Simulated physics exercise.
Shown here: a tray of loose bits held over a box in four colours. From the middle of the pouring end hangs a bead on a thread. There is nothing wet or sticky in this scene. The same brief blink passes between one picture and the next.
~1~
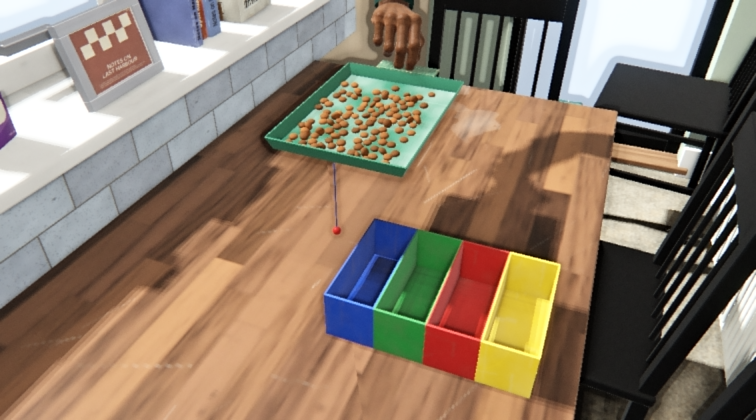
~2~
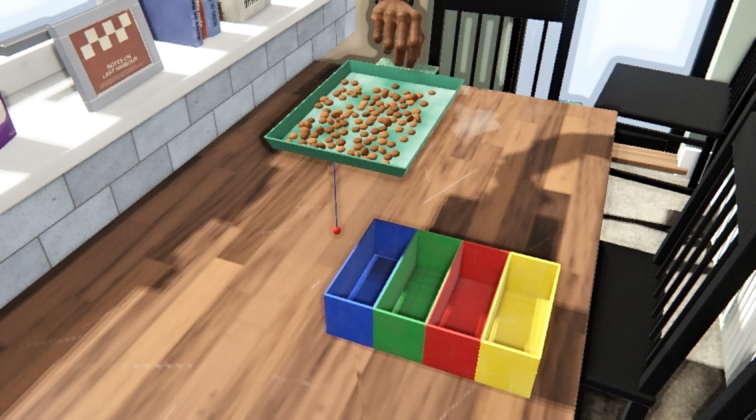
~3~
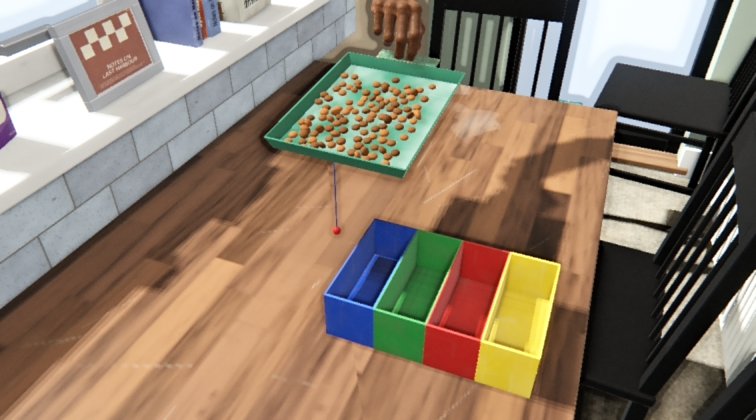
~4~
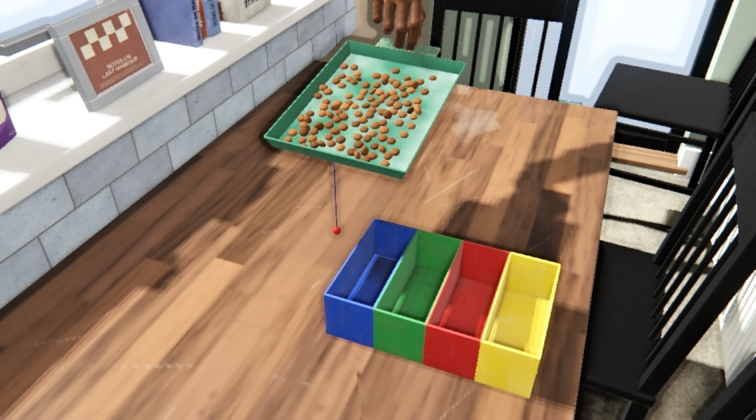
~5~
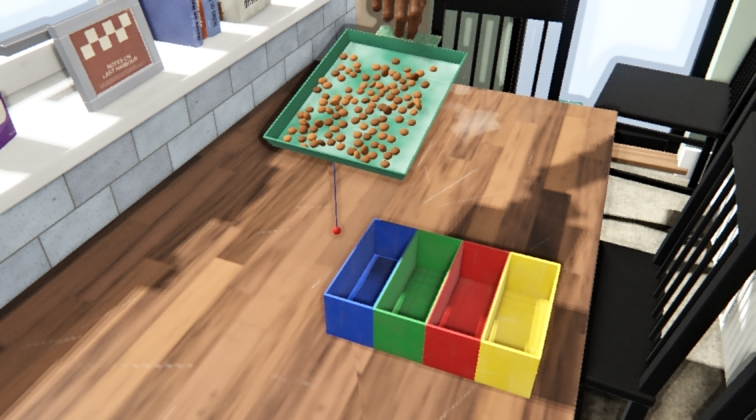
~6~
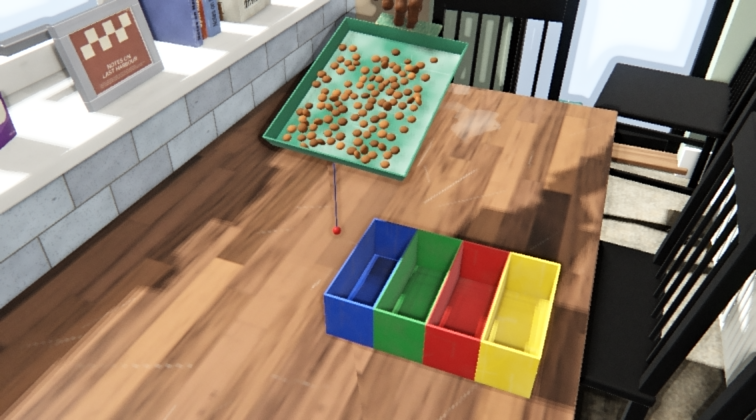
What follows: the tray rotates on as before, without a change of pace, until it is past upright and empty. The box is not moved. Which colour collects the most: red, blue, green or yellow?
Blue.
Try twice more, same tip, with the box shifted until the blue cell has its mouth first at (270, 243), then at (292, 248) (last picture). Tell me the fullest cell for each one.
The red cell, then that red cell.
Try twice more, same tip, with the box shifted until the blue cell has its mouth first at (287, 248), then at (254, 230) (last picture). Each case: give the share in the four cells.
100 and 90 in a hundred, in turn.
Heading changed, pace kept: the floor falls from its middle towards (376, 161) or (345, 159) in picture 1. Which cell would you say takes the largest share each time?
Try 1 - the blue one. Try 2 - the cell in blue.
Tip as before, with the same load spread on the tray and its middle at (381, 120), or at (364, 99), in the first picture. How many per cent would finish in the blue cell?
Shares in turn: 50 % and 50 %.
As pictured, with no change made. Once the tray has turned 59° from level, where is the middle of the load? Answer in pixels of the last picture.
The centre of the load shows up near (360, 153) in the last view.
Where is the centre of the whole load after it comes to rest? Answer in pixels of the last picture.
The centre settles at about (367, 309).
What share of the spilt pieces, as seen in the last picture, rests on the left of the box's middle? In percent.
100 in a hundred, roughly.
Soon, tray tipped steeply; nearly all on the tray; a small part falling or outside the box.
A while on, tray tipped right over; a small part on the tray; about a third in the blue cell; about a quarter in the green cell; about a third falling or outside the box.
Towards the end, tray tipped past a quarter turn; about half in the blue cell; about a quarter in the green cell; about a quarter falling or outside the box.
Finally, tray tipped past a quarter turn; about half in the blue cell; about a quarter in the green cell; none in the yellow cell; none in the red cell; about a quarter outside the box.
